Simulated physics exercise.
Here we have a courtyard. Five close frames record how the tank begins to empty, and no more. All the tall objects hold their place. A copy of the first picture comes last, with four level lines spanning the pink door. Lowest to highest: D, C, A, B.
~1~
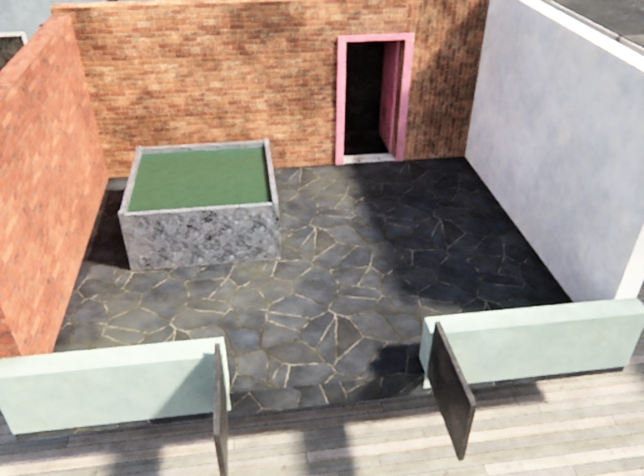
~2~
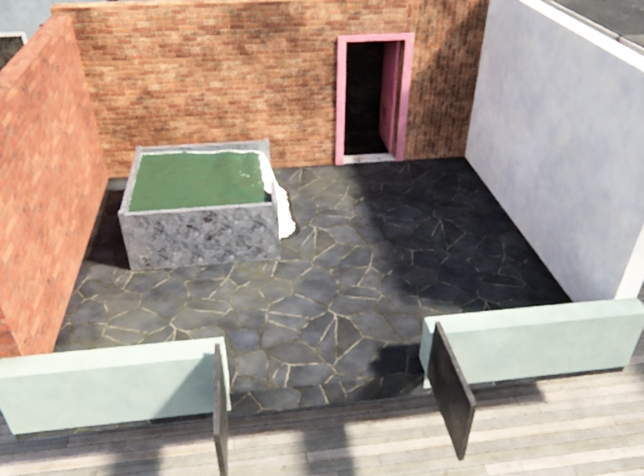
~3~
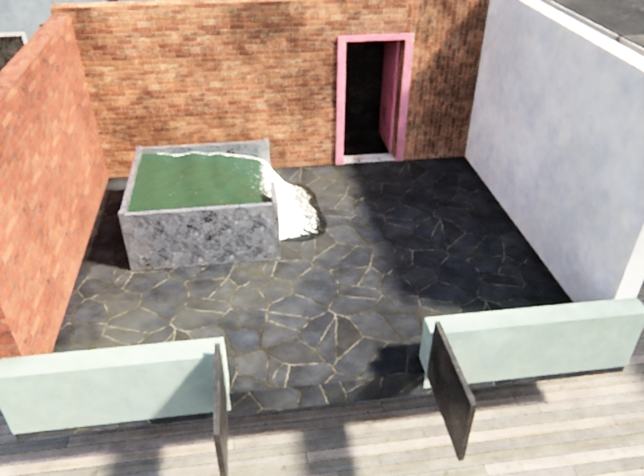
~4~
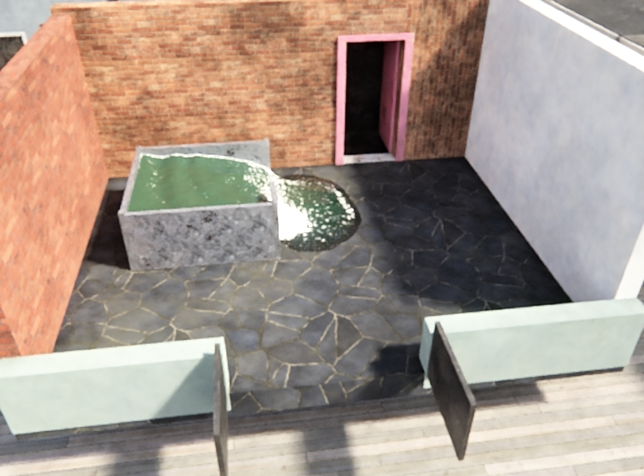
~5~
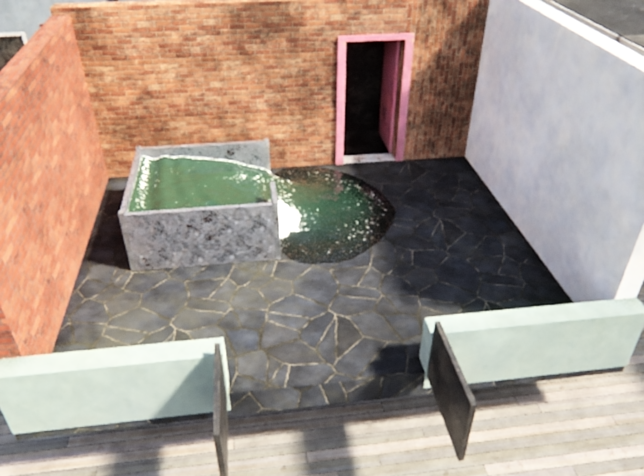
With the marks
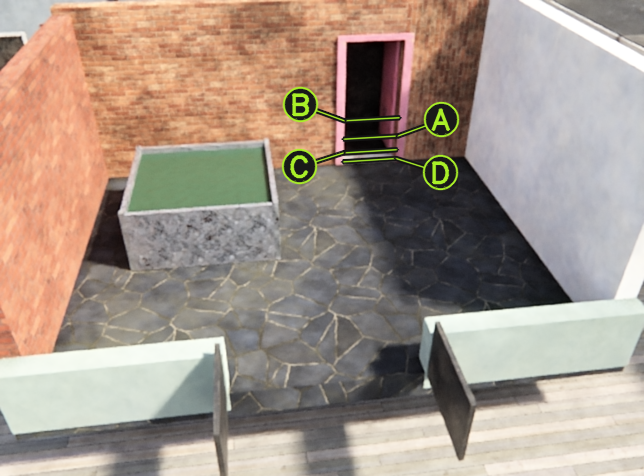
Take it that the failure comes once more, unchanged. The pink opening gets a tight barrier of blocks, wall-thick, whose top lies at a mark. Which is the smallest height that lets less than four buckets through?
C.
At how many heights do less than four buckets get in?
Three of them.
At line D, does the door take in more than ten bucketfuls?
Yes, it does.
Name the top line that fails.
D it is.
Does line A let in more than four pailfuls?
No, not at all.
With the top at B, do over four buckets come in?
No, not at all.
On the marked copy, A at (371, 137); B at (372, 119); C at (370, 151); D at (369, 160); from the bottom up D, C, A, B.
With A, nothing gets over.
With B, nothing gets over.
With C, a splash gets over, under a bucket.
With D, dozens of bucketfuls pour in.
